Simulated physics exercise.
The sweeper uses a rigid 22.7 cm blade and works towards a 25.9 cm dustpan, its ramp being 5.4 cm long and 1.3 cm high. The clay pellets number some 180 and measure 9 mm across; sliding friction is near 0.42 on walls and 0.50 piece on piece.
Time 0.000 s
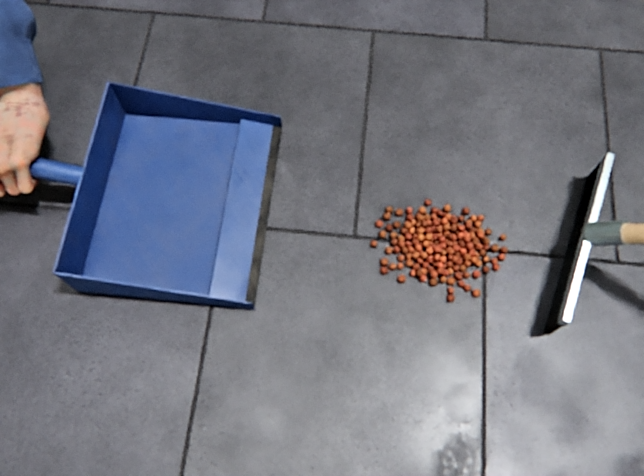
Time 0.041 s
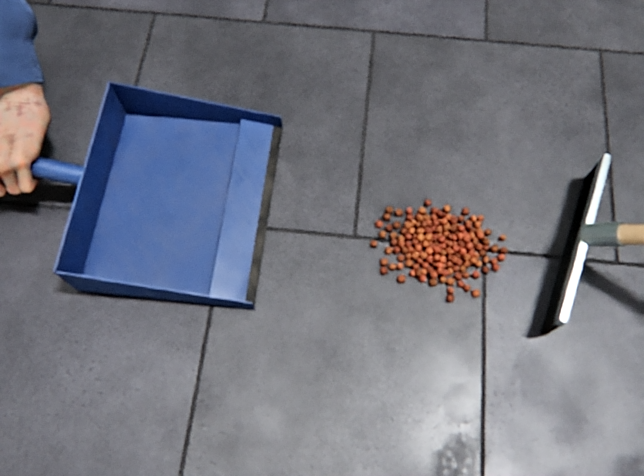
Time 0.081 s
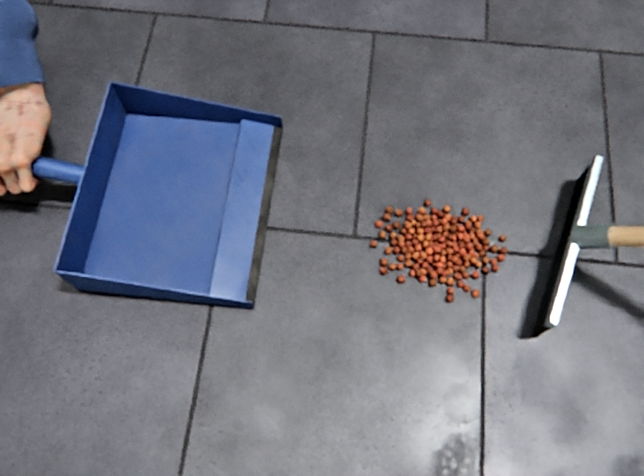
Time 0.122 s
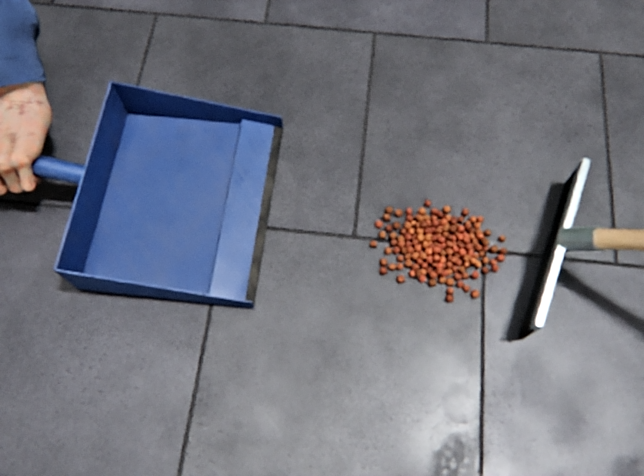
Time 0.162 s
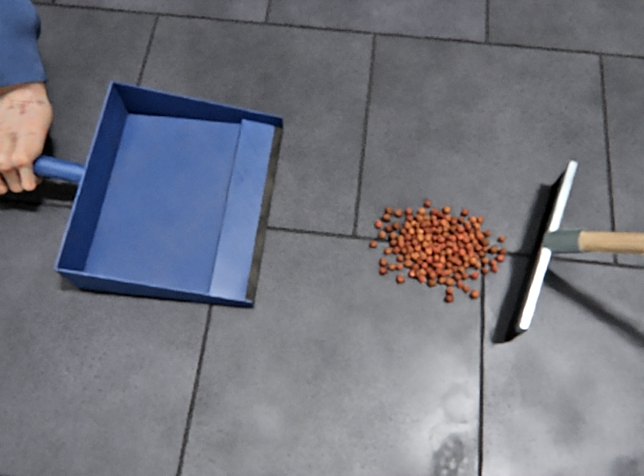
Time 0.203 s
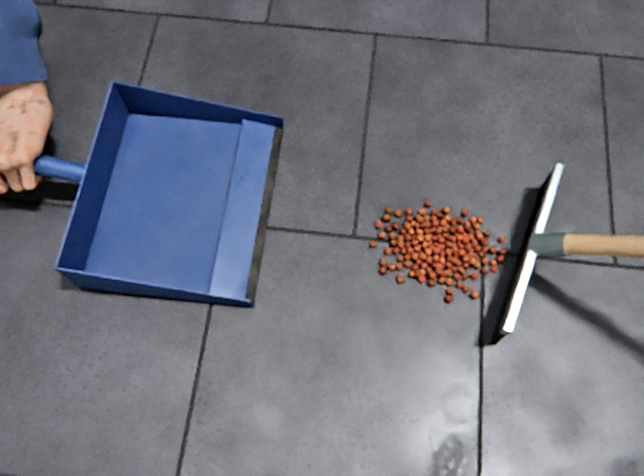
A hand in a blue sleeve at the left edge grips the handle of a blue dustpan lying on a dark grey tiled floor, seen from above at an angle. A small heap of reddish-brown pellets sits right of centre, with a long-handled blade at the right. The blade slides left and slightly downward to the edge of the pellets, while the pan and heap stay still.
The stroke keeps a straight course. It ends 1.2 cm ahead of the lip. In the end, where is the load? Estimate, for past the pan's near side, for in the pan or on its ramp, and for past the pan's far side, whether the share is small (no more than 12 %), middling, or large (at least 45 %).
Estimate - past the pan's near side: Small, in the pan or on its ramp: Small, past the pan's far side: Small.
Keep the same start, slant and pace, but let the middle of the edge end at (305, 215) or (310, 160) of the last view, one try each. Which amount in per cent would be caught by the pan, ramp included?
Some 20 per cent on the first try, 25 per cent on the second.
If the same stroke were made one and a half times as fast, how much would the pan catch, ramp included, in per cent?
Roughly 5 in a hundred.
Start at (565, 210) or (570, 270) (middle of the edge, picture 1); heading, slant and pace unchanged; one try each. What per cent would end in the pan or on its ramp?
About 10 and 0 per cent.
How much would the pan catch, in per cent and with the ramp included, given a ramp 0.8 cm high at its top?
I'd guess close to 0 per cent.
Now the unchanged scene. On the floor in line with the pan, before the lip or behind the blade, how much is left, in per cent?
Roughly 95 percent.
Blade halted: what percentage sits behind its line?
Around 25 in a hundred.
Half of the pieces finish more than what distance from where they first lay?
It works out to roughly 18 cm.
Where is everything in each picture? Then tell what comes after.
Blade from (563, 321) to (606, 160), moved 0.0 cm, 0 of the pieces shifted so far; middle of the pieces at (444, 245); pan at (170, 203), in the first picture.
Blade from (560, 321) to (603, 162), moved 0.3 cm, 0 of the pieces shifted so far; middle of the pieces at (443, 246), in the second picture.
Blade from (551, 323) to (595, 163), moved 1.3 cm, 0 of the pieces shifted so far; middle of the pieces at (443, 246), in the third picture.
Blade from (536, 326) to (583, 166), moved 3.0 cm, 0 of the pieces shifted so far; middle of the pieces at (443, 246), in the fourth picture.
Blade from (521, 328) to (570, 169), moved 4.6 cm, 0 of the pieces shifted so far; middle of the pieces at (443, 246), in the fifth picture.
Blade from (506, 331) to (556, 171), moved 6.3 cm, 0 of the pieces shifted so far; middle of the pieces at (442, 247); pan at (172, 201). The blade's pace is about 0.41 m/s, heading 15 degrees towards the viewer's side, in the sixth picture.
After 0.54 s, middle of the blade 19 cm from the lip; 0 % over the lip, far side 0 %, near side 0 %.
After 0.77 s, middle of the blade 10 cm from the lip; 0 % over the lip, far side 0 %, near side 0 %.
After 1.11 s, middle of the blade 4 cm from the lip; 0 % over the lip, far side 0 %, near side 5 %.
In the end, at 1.4 s, near side 5 %, pan 0 %, far side 0 %, in front of the lip or behind the blade 95 %.
